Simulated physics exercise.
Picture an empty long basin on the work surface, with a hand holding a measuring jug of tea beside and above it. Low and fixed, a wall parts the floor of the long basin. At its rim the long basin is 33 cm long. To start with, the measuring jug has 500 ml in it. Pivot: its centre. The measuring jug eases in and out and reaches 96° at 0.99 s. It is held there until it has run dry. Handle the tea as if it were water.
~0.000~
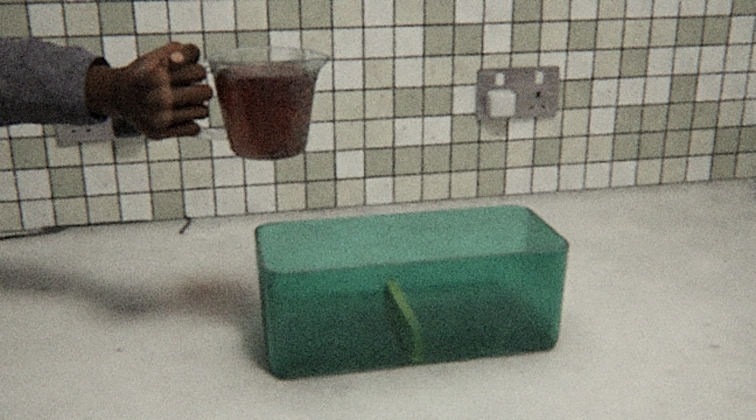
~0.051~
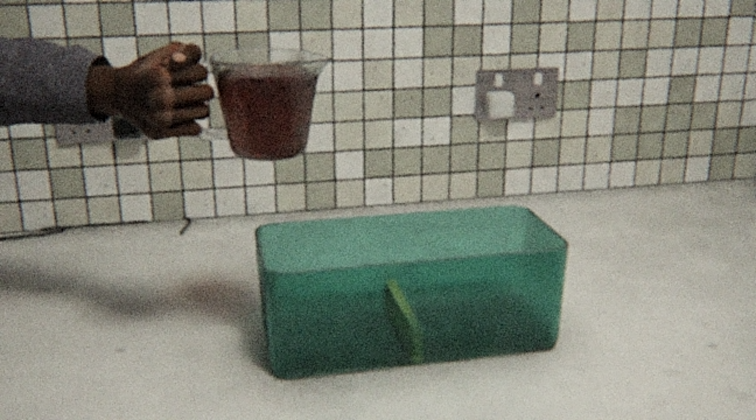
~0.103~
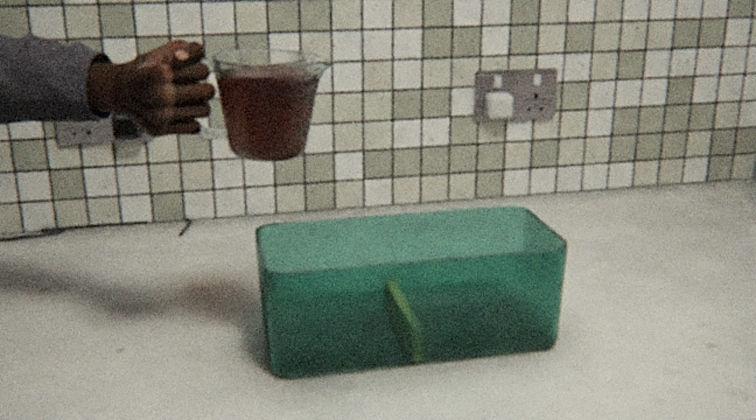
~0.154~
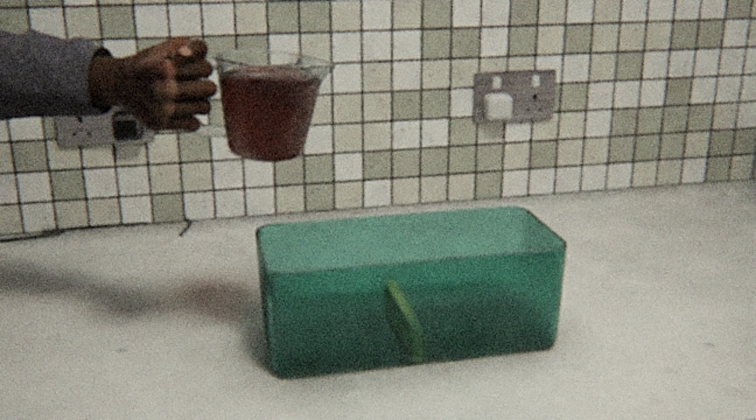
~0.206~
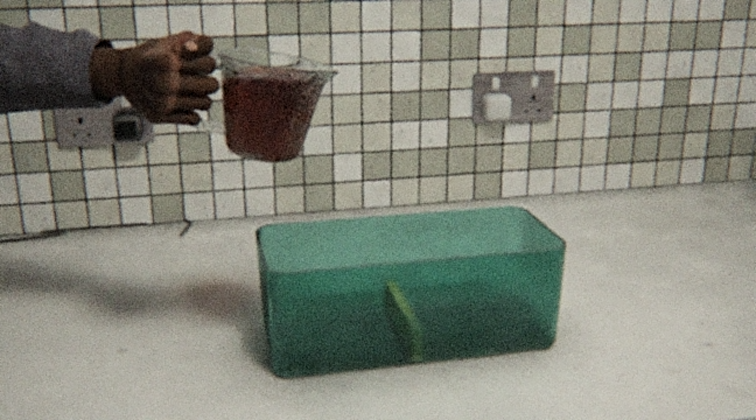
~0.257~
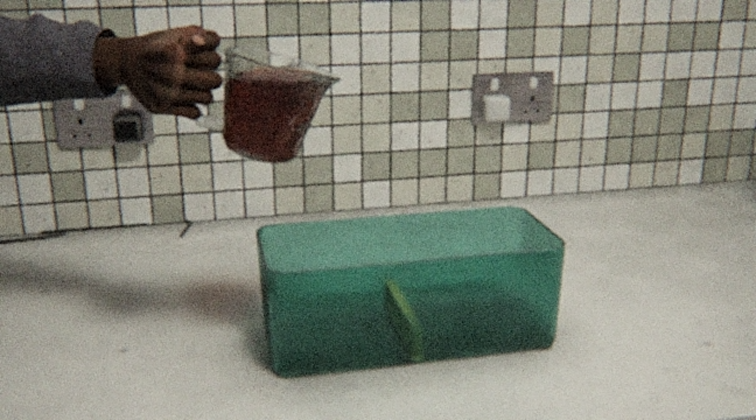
A hand held a glass measuring jug of reddish-brown tea above an empty, see-through green basin with a low divider inside, kept it nearly level at first, then gradually tilted it to the right.
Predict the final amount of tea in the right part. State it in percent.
The right part ends with roughly 42 per cent.
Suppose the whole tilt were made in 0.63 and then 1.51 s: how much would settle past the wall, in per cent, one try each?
About 30 %, then about 50 %.
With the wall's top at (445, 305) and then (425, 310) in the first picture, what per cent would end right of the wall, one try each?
I'd say 10 percent on the first go, 10 percent on the next.
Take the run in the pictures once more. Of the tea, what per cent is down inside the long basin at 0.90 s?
Roughly 64 %.
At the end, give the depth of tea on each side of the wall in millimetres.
The left side settles near 14 mm and the right side near 10 mm.
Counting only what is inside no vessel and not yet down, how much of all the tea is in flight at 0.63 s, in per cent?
Around 24 percent.
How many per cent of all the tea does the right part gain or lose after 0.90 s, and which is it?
It goes higher by about 6 %.
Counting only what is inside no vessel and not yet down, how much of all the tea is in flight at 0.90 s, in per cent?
I'd say some 20 per cent is in the air.
After 0.63 s the tilt is 68° and 67 per cent is still to pour, 3 is left of the wall and 6 right of it.
After 0.90 s the tilt is 94° and 16 per cent is still to pour, 27 is left of the wall and 37 right of it.
After 1.18 s the tilt is 96° and 1 per cent is still to pour, 55 is left of the wall and 41 right of it.
After 1.49 s the tilt is 96° and 0 per cent is still to pour, 56 is left of the wall and 42 right of it.
In the end 56 per cent lies left of the wall, 42 right of it and 1 outside.
